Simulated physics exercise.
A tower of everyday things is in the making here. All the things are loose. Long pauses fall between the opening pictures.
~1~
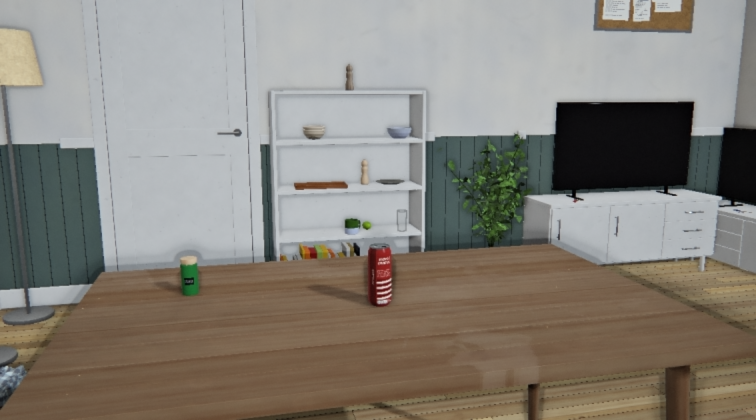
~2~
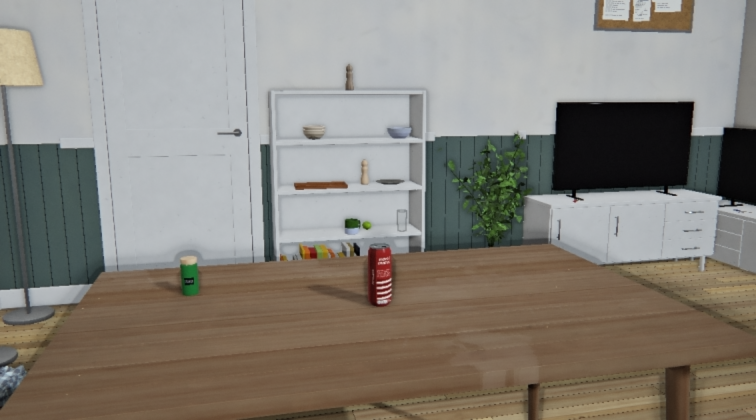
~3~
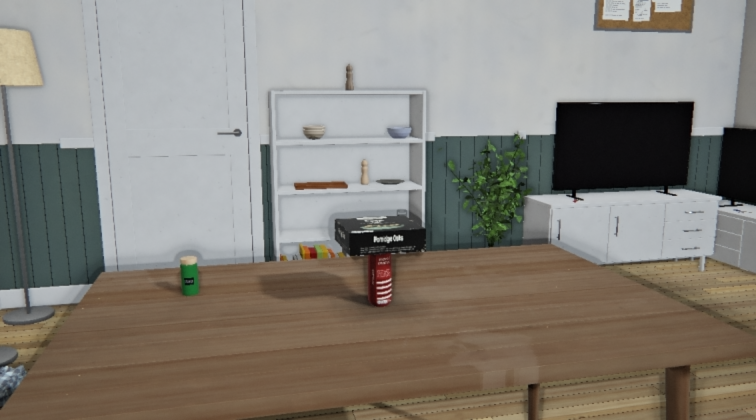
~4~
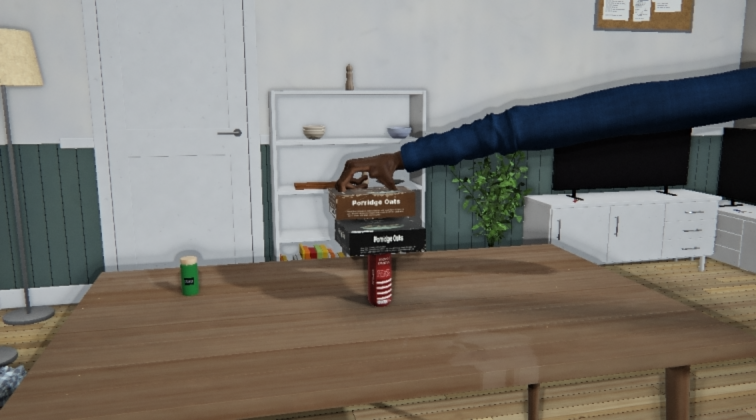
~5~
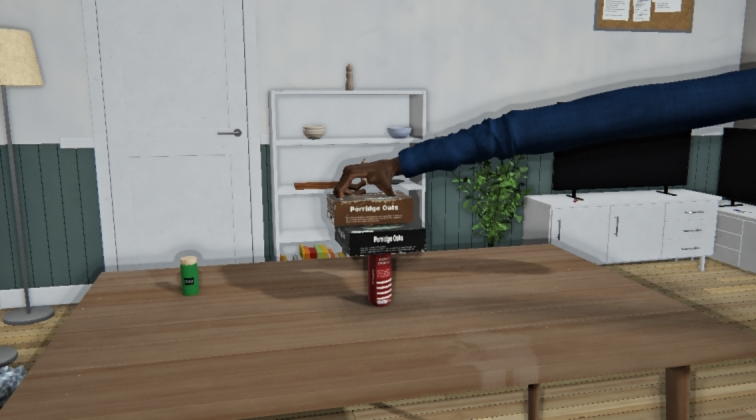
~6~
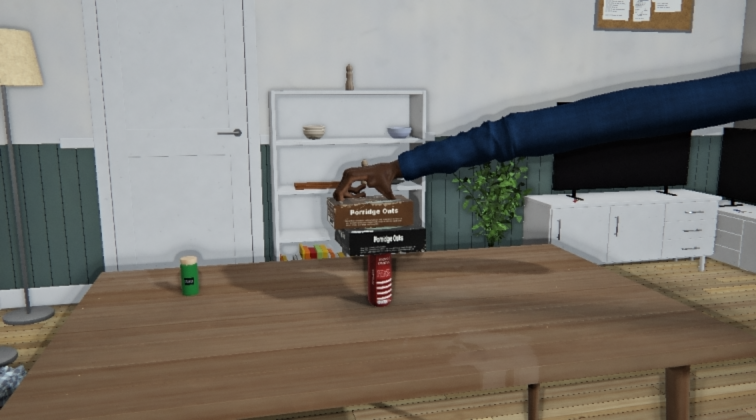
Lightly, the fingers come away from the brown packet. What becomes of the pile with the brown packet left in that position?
The pile remains standing.
Then, 0.90 s after the last picture, nothing has stirred.
Then, 2.00 s after the last picture, brown packet resting near (369, 211).
At rest, all 4 in place. Seen from the same camera at the end, brown packet near (369, 211). The pile stays up.
